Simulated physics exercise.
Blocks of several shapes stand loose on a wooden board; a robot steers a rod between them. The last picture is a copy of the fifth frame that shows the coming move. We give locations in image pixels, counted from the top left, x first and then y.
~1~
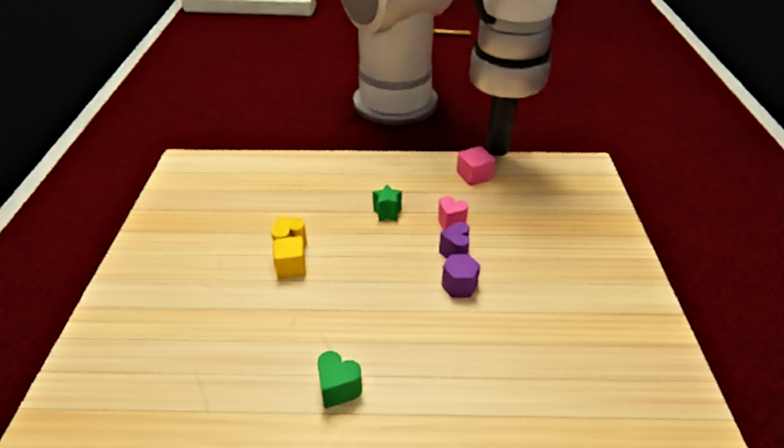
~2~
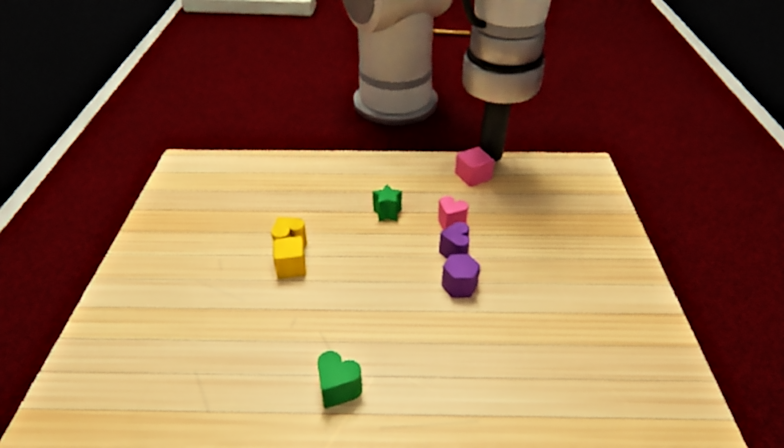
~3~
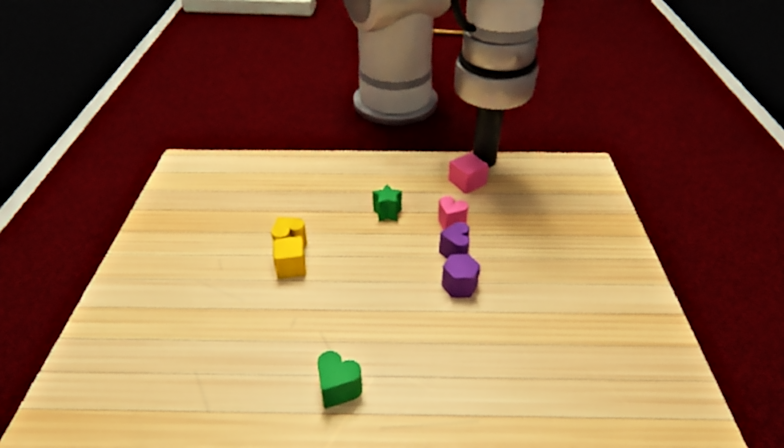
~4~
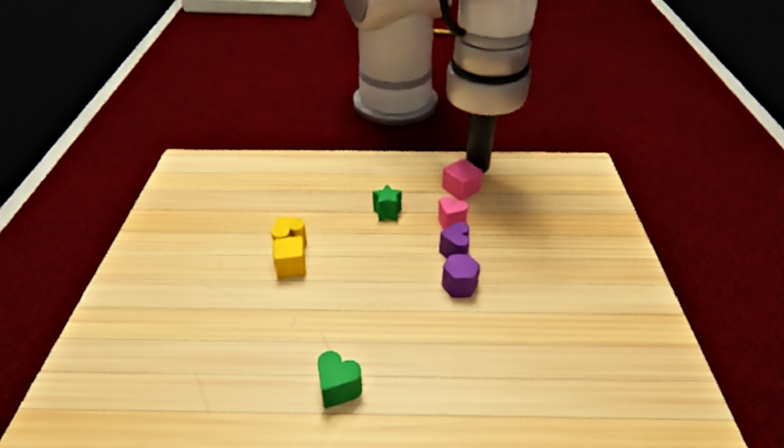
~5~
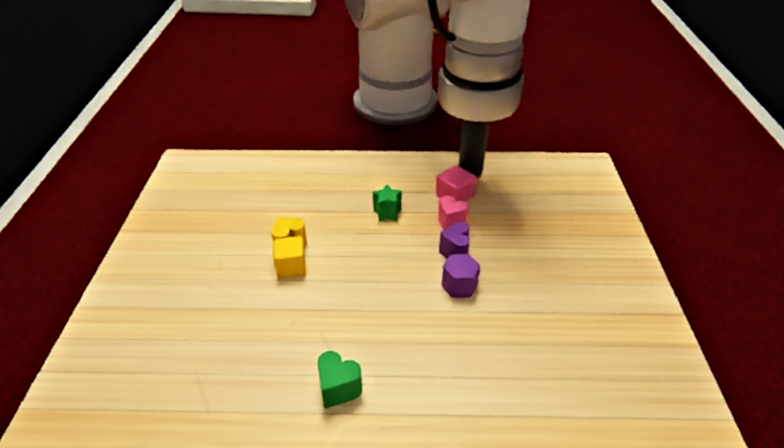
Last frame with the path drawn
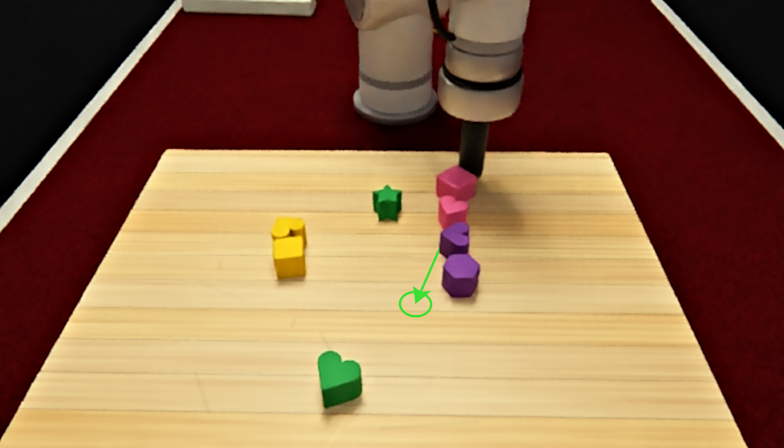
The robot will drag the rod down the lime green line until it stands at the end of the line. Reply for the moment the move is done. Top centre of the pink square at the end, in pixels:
Answer: (419, 207).
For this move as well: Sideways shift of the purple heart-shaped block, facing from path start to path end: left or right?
Facing from start to end, it shifts left.
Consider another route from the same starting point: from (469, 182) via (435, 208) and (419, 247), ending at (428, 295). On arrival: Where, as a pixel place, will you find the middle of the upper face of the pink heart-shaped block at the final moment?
The pink heart-shaped block ends near (448, 223).
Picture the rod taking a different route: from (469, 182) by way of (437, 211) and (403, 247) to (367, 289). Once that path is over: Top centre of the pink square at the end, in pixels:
The spot you're after is about (361, 295) in the image.
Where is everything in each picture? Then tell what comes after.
In the first picture, rod tip at (497, 151); block tops, green star block at (387, 193); pink heart-shaped block at (453, 204); pink square at (477, 156); purple heart-shaped block at (457, 233); purple hexagon at (462, 265).
In the second picture, rod at (491, 156); pink square at (475, 157).
In the third picture, rod at (484, 162); pink square at (469, 163).
In the fourth picture, rod at (477, 168); pink square at (463, 169).
In the fifth picture, rod at (470, 174); green star block at (387, 193); pink heart-shaped block at (453, 204); pink square at (457, 176); purple heart-shaped block at (457, 233); purple hexagon at (462, 265).
Path on the board, straight from (469, 182) to (416, 304).
What follows on the original path. One third of the way, rod at (454, 210); pink heart-shaped block at (449, 216), turned 60° anticlockwise; pink square at (426, 202), turned 20° clockwise; purple heart-shaped block at (458, 236).
Two thirds of the way, rod at (437, 249); pink heart-shaped block at (452, 258); pink square at (418, 207), turned 60° clockwise; purple heart-shaped block at (476, 266), turned 20° anticlockwise; purple hexagon at (466, 288), turned 35° clockwise.
At the end, rod at (416, 296); green star block in place; pink heart-shaped block at (451, 279), turned 225° anticlockwise; pink square at (418, 207), turned 60° clockwise; purple heart-shaped block at (481, 267), turned 35° anticlockwise; purple hexagon at (476, 298), turned 45° clockwise.
